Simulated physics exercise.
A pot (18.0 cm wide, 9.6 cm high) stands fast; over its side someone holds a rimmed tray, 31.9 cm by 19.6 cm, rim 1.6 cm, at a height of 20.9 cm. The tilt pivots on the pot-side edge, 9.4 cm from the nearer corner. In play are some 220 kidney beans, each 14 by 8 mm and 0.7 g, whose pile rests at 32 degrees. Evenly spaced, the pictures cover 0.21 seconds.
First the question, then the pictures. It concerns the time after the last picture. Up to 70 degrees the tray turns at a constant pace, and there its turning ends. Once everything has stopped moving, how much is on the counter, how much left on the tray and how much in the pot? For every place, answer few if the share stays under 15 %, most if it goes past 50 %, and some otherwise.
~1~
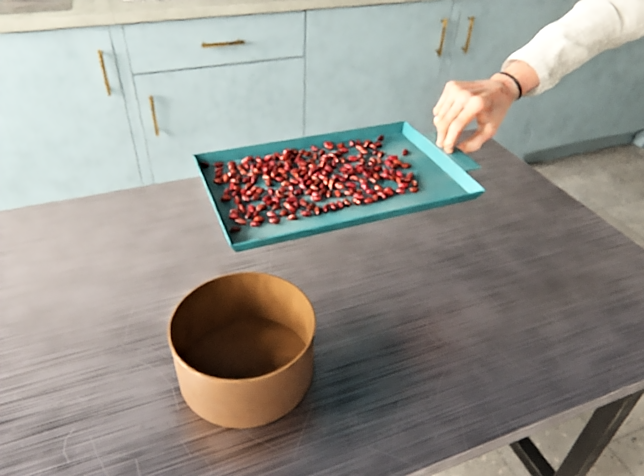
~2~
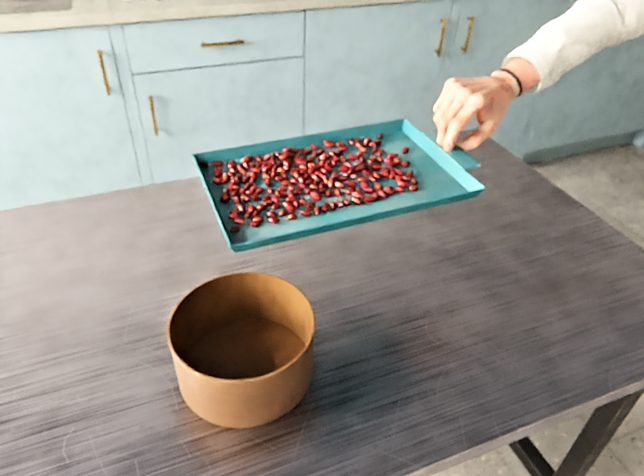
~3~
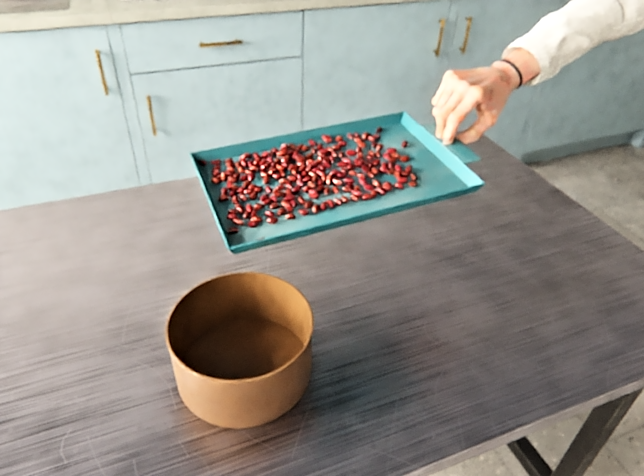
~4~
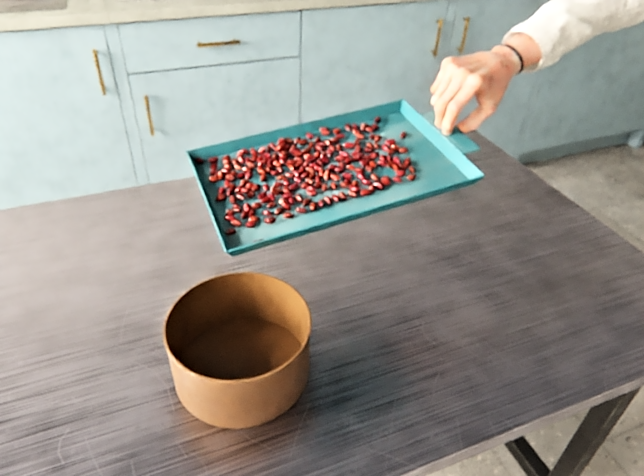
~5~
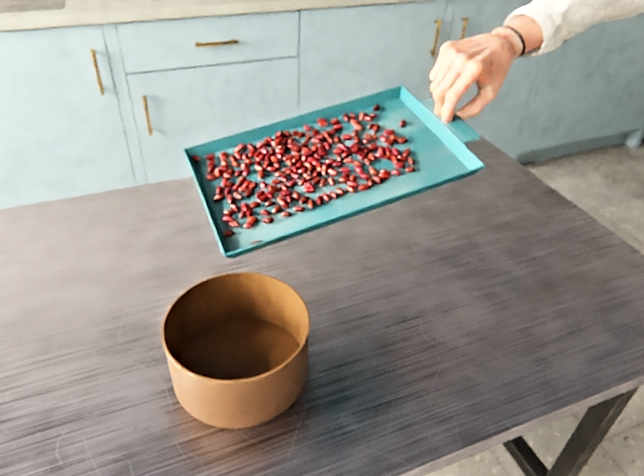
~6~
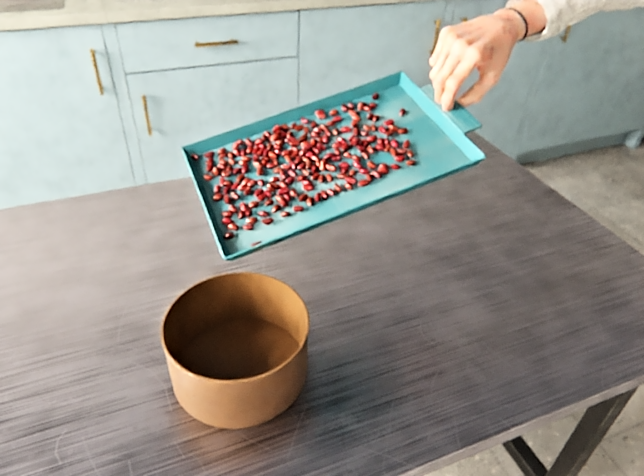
Shares - counter: Few; tray: Few; pot: Most.
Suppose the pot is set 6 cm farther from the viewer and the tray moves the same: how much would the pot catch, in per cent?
Around 70 per cent.
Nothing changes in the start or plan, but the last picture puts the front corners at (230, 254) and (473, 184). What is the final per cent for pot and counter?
Pot 75 % / counter 20 %.
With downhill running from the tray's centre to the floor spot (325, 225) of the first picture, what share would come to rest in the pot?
The share would be about 85 percent.
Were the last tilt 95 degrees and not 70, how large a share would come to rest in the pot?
Around 100 per cent, then.
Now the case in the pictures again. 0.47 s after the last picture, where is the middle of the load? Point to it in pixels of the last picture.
By then the middle of the load sits around (233, 242).
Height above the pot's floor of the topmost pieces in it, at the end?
It gets to about 2.5 cm.
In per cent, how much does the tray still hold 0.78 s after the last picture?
About 10 per cent.
Then, 0.29 s after the last picture, tilt 43 degrees; the tray holds 100 %, the pot 0 %.
Then, 0.47 s after the last picture, tilt 60 degrees; the tray holds 80 %, the pot 0 %.
Then, 0.78 s after the last picture, tilt 70 degrees; the tray holds 10 %, the pot 85 %.
In the end, counter 0 %, tray 0 %, pot 95 %.
